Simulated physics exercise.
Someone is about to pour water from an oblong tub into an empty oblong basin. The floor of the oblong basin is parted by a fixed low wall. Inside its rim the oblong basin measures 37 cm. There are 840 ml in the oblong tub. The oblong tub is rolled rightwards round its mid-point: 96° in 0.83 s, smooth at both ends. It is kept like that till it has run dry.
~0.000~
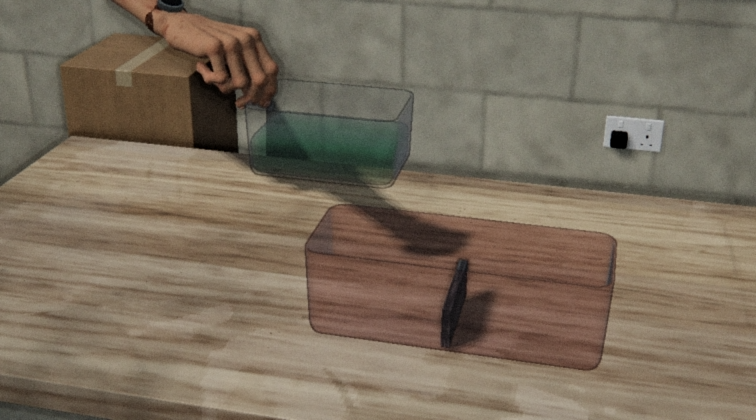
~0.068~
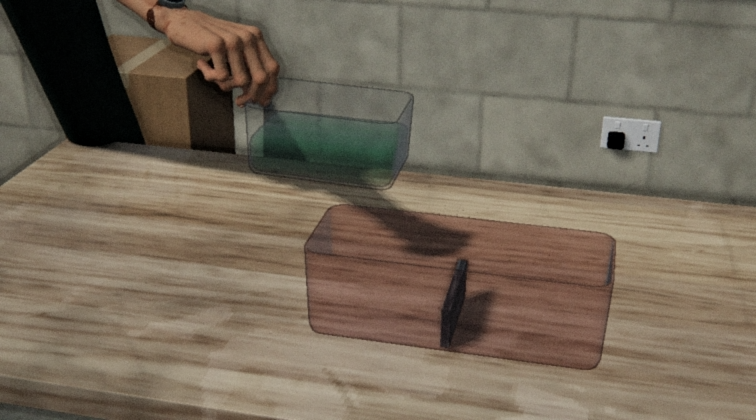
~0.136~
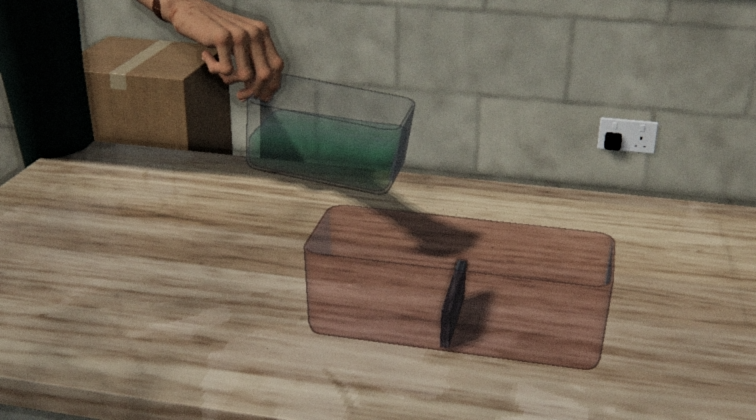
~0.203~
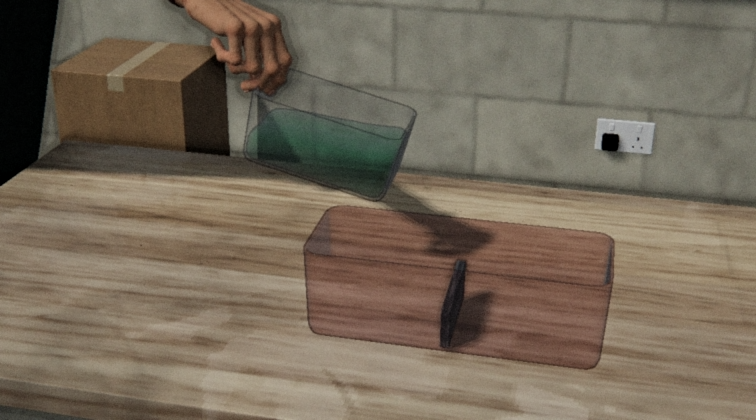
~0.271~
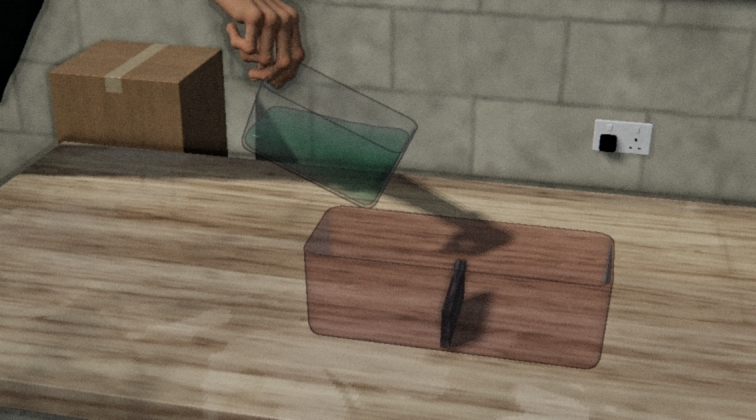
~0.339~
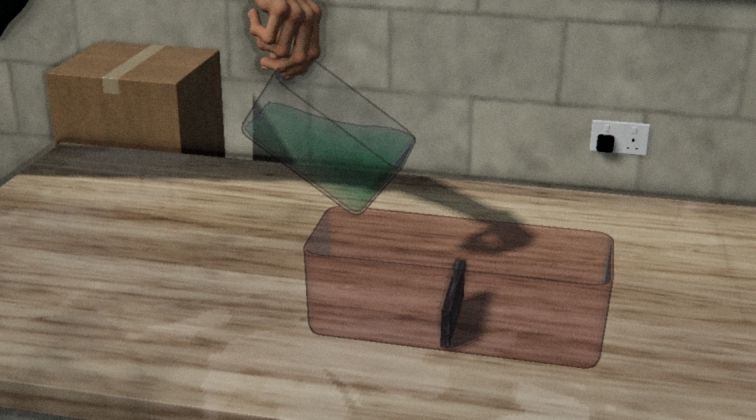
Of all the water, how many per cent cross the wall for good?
About 17 per cent.
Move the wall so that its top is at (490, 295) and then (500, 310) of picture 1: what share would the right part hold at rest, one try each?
First 5, then 20 per cent.
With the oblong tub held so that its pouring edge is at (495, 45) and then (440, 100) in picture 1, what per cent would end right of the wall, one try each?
First 85, then 55 per cent.
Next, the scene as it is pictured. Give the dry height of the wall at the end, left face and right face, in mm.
Left about 26 mm, right about 50 mm.
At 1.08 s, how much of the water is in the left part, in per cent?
Some 74 per cent.
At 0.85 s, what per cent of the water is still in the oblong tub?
Near 14 in a hundred.
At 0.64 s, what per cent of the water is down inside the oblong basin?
Some 38 per cent.
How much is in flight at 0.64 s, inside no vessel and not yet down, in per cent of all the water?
About 32 per cent.
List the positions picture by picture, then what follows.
In the first frame, it leans 0°; its right rim is at (405, 108); the water meets the walls at (263, 123) and (403, 136); the oblong basin's rim runs from (318, 227) to (614, 262); the wall's top is at (456, 285).
In the second frame, it leans 2°; its right rim is at (406, 110); the water meets the walls at (263, 122) and (403, 137).
In the third frame, it leans 6°; its right rim is at (407, 117); the water meets the walls at (262, 122) and (402, 140).
In the fourth frame, it leans 14°; its right rim is at (409, 127); the water meets the walls at (261, 120) and (403, 141).
In the fifth frame, it leans 23°; its right rim is at (410, 140); the water meets the walls at (258, 118) and (406, 144).
In the sixth frame, it leans 34°; its right rim is at (408, 155); the water meets the walls at (257, 112) and (409, 147); 1 per cent is over the edge.
By 0.64 s the tilt is 84° and 30 per cent is still to pour, 26 is left of the wall and 11 right of it.
By 0.85 s the tilt is 96° and 14 per cent is still to pour, 60 is left of the wall and 16 right of it.
By 1.08 s the tilt is 96° and 3 per cent is still to pour, 73 is left of the wall and 17 right of it.
By 1.33 s the tilt is 96° and 1 per cent is still to pour, 77 is left of the wall and 17 right of it.
At rest 78 per cent lies left of the wall, 17 right of it and 5 outside.
